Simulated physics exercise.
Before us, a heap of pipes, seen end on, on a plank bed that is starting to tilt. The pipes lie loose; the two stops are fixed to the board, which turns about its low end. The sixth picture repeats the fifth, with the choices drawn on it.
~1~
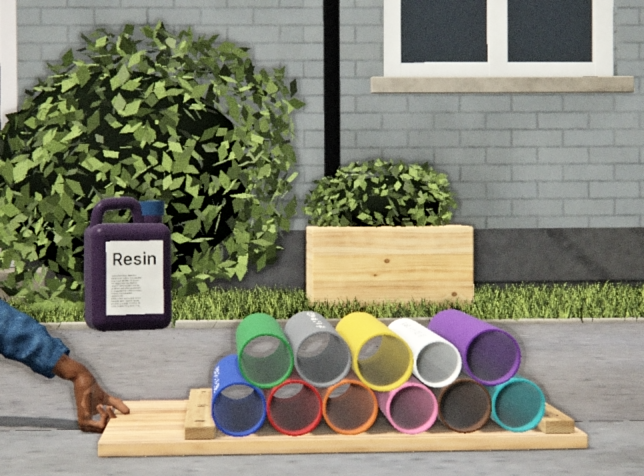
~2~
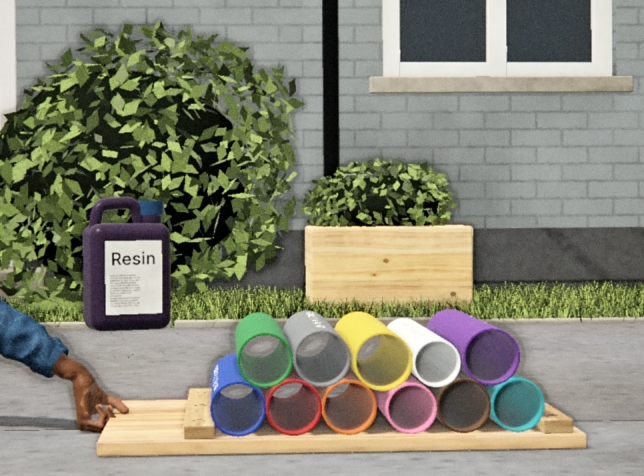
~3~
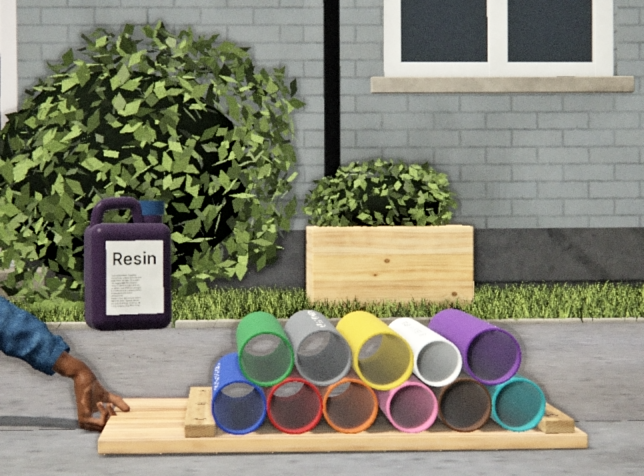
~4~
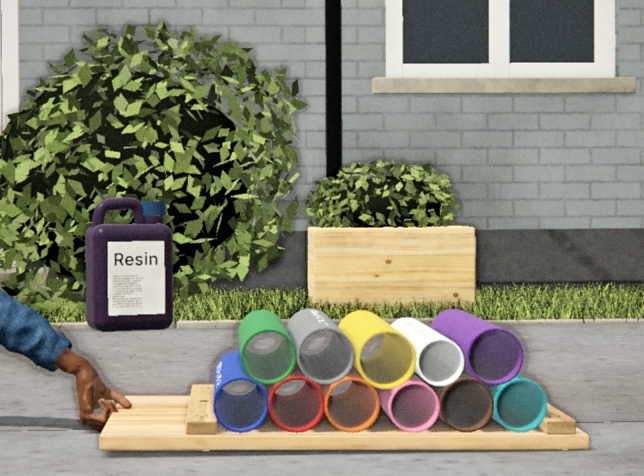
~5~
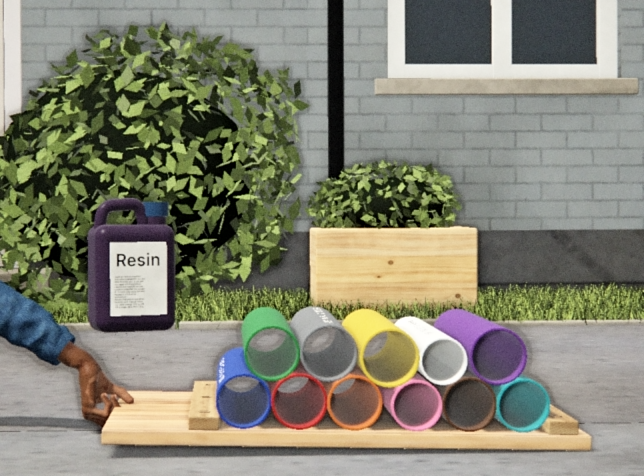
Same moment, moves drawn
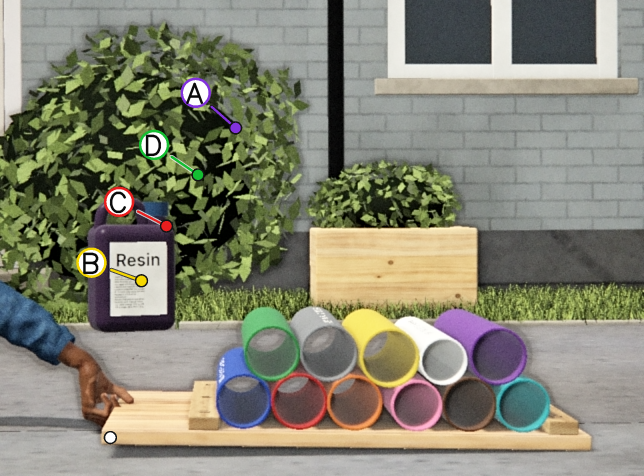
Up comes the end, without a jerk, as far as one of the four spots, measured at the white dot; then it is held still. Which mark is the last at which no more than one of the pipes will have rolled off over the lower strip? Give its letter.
Mark B is as high as it can go.
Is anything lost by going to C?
At C: Yes.
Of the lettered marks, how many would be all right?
One of the four.
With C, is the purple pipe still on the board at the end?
The purple pipe: No.
On the marked copy, A at (235, 128); B at (141, 281); C at (166, 226); D at (198, 175); the white dot at (111, 437).
Taking B. A third of the way, board at 14°.
Two thirds of the way, board at 20°.
When it is over, board at 20°, none over the low batten.
As for the rest, A eleven over the low batten; C three over the low batten (yellow, purple, white); D eleven over the low batten.
